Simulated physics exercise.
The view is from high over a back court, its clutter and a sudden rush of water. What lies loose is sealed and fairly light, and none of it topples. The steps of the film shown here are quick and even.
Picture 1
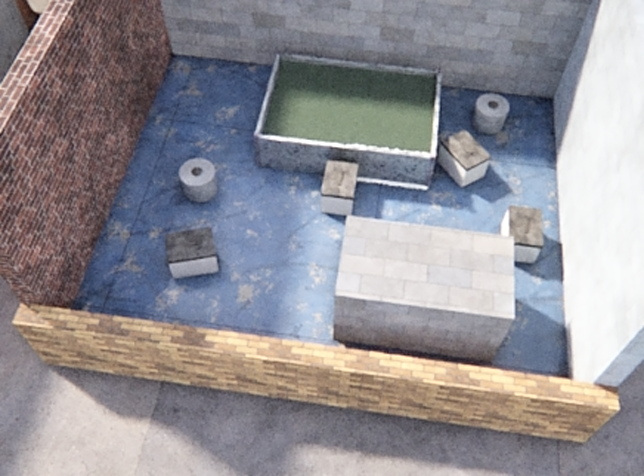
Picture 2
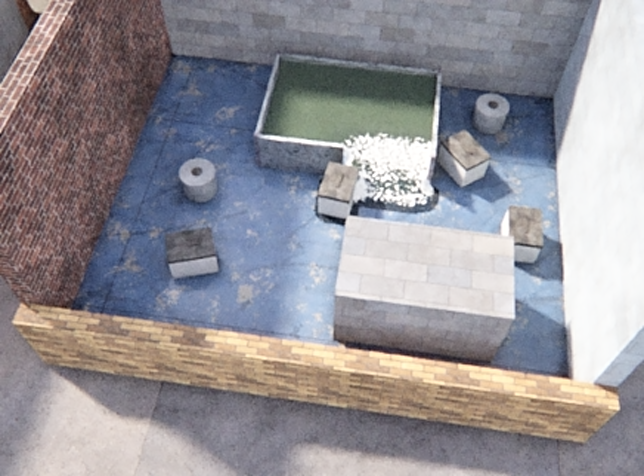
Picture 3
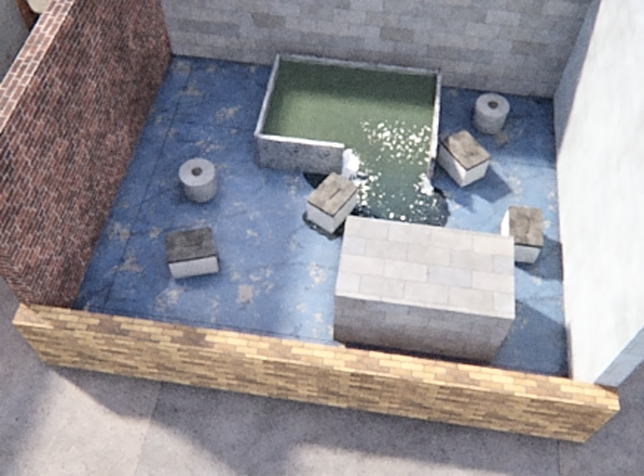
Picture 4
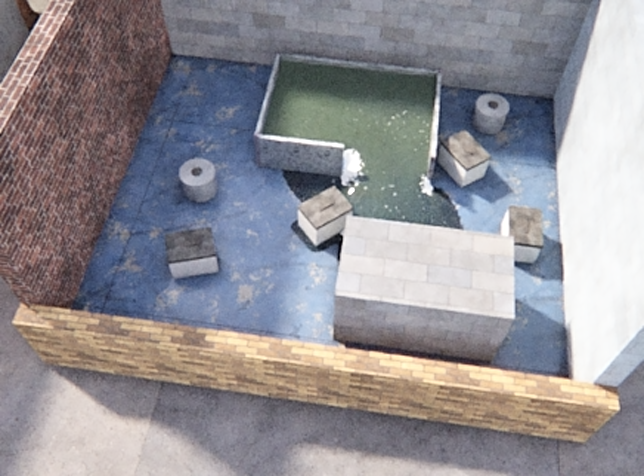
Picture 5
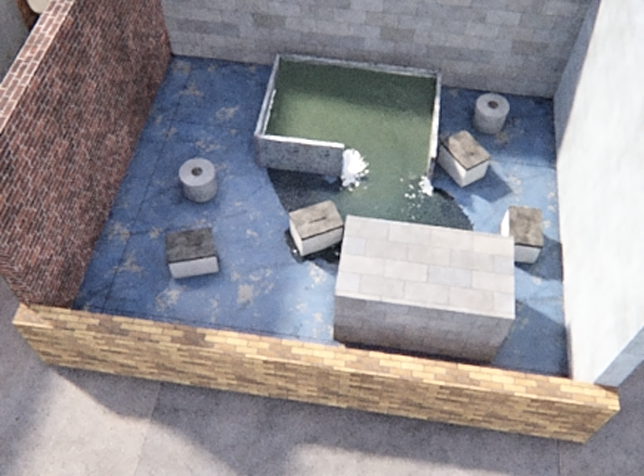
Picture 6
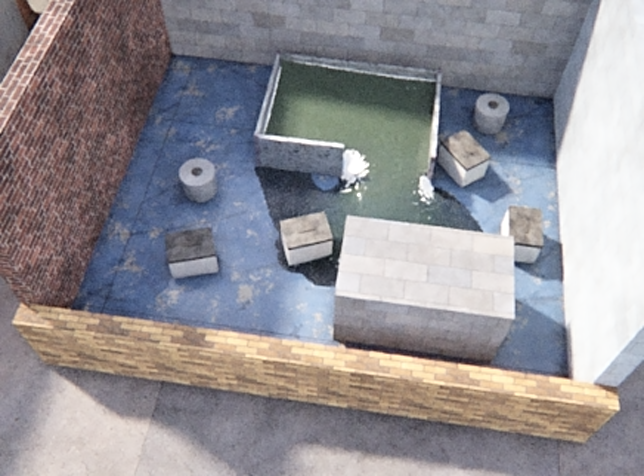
Walled back court from above, green water bursting through a gap in a raised tank and pushing one small block left.
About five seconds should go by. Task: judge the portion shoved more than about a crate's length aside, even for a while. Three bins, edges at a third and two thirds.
Bin: Two thirds or higher.
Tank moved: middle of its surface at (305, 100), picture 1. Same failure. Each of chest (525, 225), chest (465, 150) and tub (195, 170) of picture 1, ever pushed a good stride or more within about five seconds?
Far enough, Not far, Not far.
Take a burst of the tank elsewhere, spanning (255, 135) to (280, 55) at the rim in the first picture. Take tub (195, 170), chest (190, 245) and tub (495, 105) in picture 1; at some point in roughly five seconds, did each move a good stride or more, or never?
In turn: Cleared that distance, cleared that distance, stayed short.
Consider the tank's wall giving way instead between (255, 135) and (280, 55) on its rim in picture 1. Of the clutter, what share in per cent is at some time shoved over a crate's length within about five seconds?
I'd guess close to 30 percent.
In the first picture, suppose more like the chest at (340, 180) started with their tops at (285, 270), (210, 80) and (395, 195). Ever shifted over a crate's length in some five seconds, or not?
Item by item: Goes the distance, remains in place, goes the distance.
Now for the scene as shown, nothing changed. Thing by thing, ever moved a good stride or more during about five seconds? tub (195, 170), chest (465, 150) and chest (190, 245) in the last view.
As listed: Falls short, falls short and travels that far.
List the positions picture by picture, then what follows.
A chest at (340, 178), on the bottom; a chest is out of sight; 0 of 7 have shifted, in the first picture.
A chest at (339, 181) rests on the ground, close to its start; a chest is out of sight; 0 of 7 have shifted, in the second picture.
A chest at (333, 193), on the bottom, close to its start; a chest is out of sight; 1 of 7 have shifted, in the third picture.
A chest at (325, 207) rests on the ground, a stride from its start; a chest is out of sight; 2 of 7 have shifted, in the fourth picture.
A chest at (316, 219), on the bottom, a stride from its start; a chest is out of sight; 2 of 7 have shifted, in the fifth picture.
A chest at (306, 230), on the bottom, a stride from its start; a chest is out of sight; 2 of 7 have shifted, in the sixth picture.
A moment on, 1 of 7 are well off their spots; 1 afloat.
Next, 3 of 7 are well off their spots; 2 afloat.
Later, 4 of 7 are well off their spots; 4 afloat.
In the end, 5 of 7 are well off their spots, and 5 have been at some point; 5 afloat.
